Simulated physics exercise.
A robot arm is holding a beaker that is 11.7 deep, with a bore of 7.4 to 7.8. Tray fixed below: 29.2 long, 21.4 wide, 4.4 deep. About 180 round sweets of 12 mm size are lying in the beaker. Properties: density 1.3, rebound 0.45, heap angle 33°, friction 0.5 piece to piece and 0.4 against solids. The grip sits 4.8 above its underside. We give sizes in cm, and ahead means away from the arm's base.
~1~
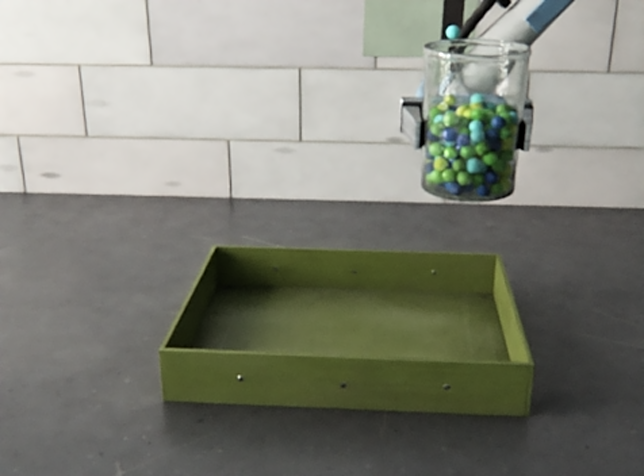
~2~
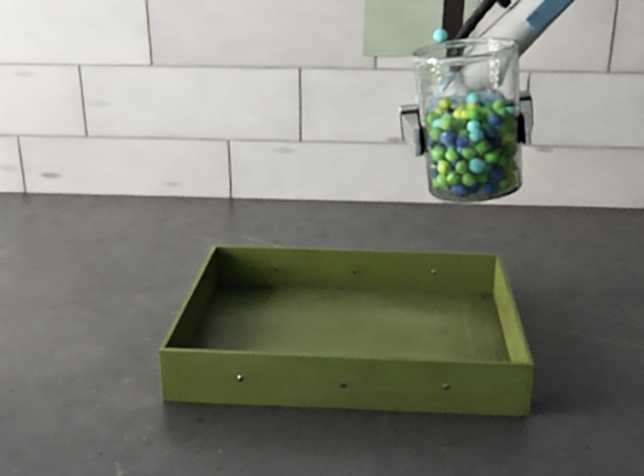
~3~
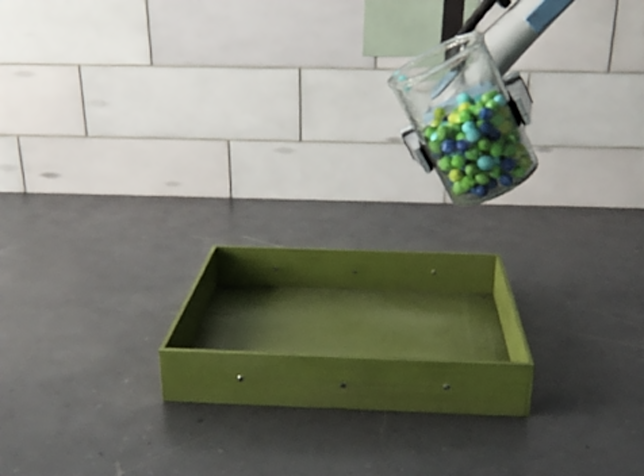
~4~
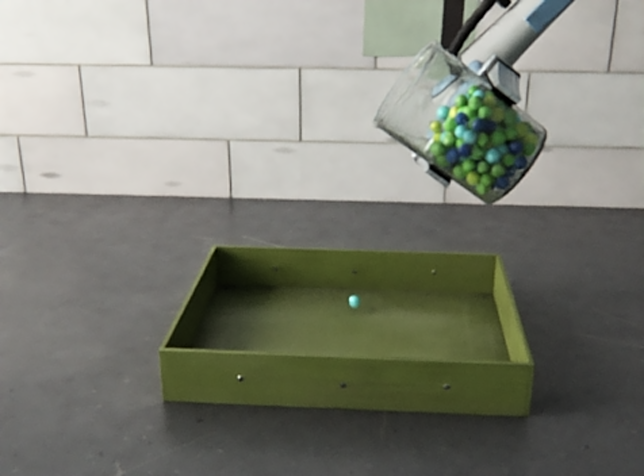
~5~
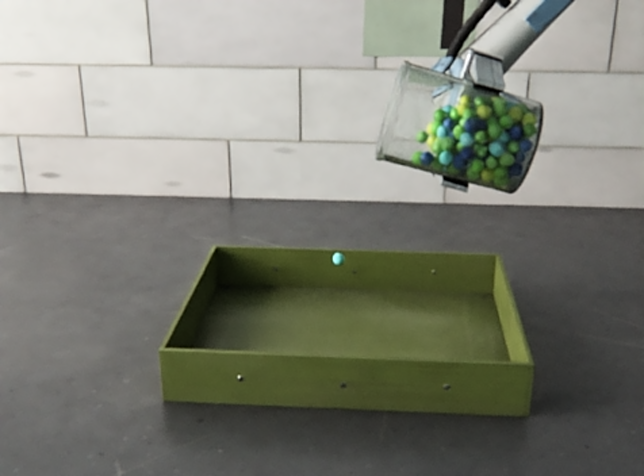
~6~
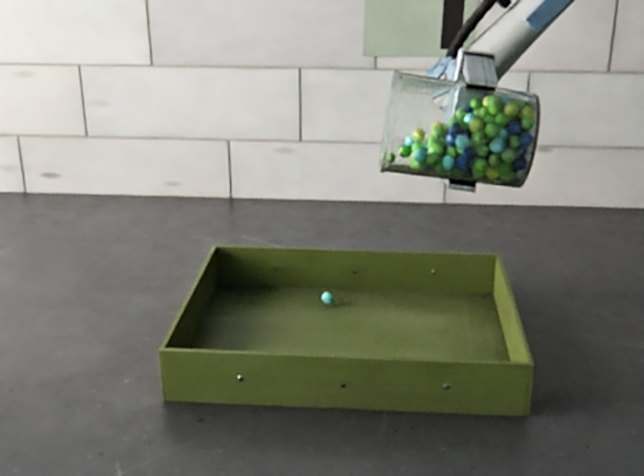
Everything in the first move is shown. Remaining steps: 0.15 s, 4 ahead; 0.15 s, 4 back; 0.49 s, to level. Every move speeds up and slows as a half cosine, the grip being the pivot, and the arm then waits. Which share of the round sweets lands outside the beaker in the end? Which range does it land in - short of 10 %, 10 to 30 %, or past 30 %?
It lands in the 10 to 30 % range.
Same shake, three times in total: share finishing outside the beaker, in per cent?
50 per cent or so.
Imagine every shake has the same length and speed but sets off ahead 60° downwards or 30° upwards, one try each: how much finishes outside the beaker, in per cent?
It comes to around 0 per cent on the first try and around 20 per cent on the second.
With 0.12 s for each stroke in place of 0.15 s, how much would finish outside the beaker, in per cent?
It would come to around 25 %.
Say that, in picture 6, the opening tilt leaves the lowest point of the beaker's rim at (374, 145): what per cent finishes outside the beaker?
Somewhere around 0 %.
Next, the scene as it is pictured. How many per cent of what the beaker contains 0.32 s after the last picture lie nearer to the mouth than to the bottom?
Around 50 percent.
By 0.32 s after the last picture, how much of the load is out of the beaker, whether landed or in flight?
10 %.
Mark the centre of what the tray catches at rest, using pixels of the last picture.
Centre estimate: About (322, 326).
Then, 0.32 s after the last picture, tilted 83° forward, highest piece 22 above the table; 157 in the beaker, 1 in the tray, 17 in flight or on a rim.
Then, 0.63 s after the last picture, tilted 20° forward, highest piece 26 above the table; 148 in the beaker, 26 in the tray, 1 in flight or on a rim.
Then, 0.99 s after the last picture, level, highest piece 23 above the table; 148 in the beaker, 27 in the tray.
Then, 2.04 s after the last picture, level, highest piece 23 above the table; 148 in the beaker, 27 in the tray.
Final count, 148 in the beaker, 27 in the tray. That is 15 % outside the beaker.
